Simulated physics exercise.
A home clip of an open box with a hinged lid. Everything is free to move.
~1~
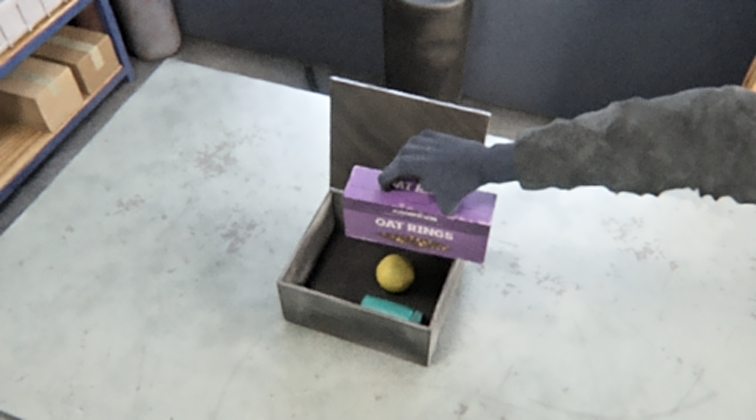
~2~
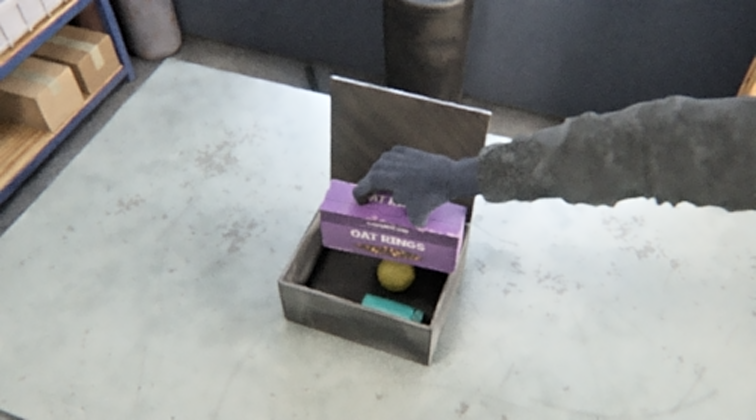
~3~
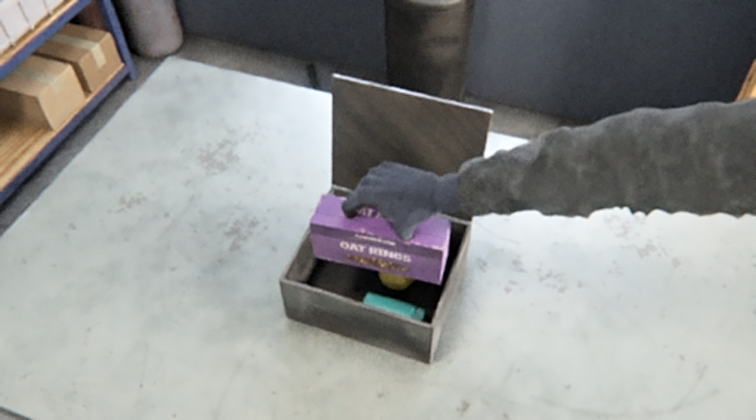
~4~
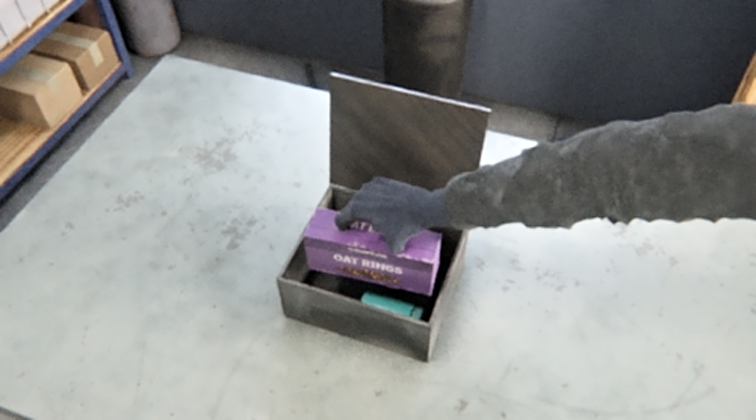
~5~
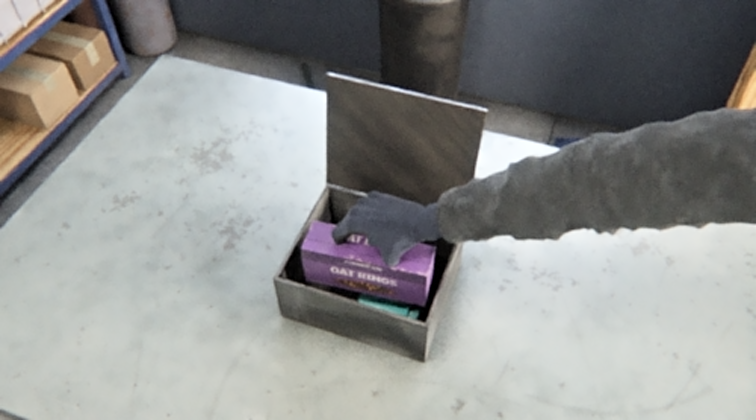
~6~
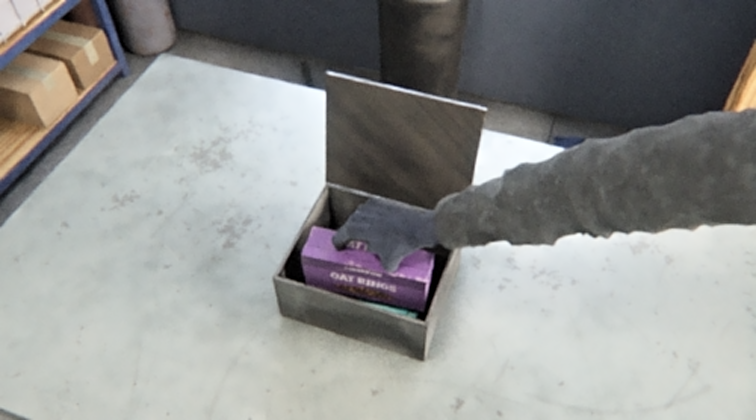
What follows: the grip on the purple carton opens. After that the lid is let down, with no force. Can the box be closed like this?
The lid shuts flat.
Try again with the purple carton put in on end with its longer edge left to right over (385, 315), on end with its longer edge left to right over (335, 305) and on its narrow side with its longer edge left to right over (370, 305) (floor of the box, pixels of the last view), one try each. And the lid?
First, it will not close; second, it will not close; third, it closes.
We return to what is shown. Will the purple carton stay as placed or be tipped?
It tips.
Then, 0.40 s on from there, purple carton turned 45° from how it was put near (377, 273); turquoise shaker shifted a little; yellow lemon shifted a little.
Then, 1.40 s on from there, lid 79° above the rim; purple carton turned 49° from how it was put near (384, 273); yellow lemon shifted about its own width; turquoise shaker shifted a little.
Then, 1.70 s on from there, lid 49° above the rim; purple carton turned 49° from how it was put near (384, 273); yellow lemon shifted about its own width; turquoise shaker shifted a little.
Then, 1.90 s on from there, lid 16° above the rim; purple carton turned 49° from how it was put near (384, 273); yellow lemon shifted about its own width; turquoise shaker shifted a little.
In the end, lid shut; toppled in the box, purple carton; moved from the start, yellow lemon; turquoise shaker unmoved. At the end, from the last picture's camera, purple carton near (384, 273).
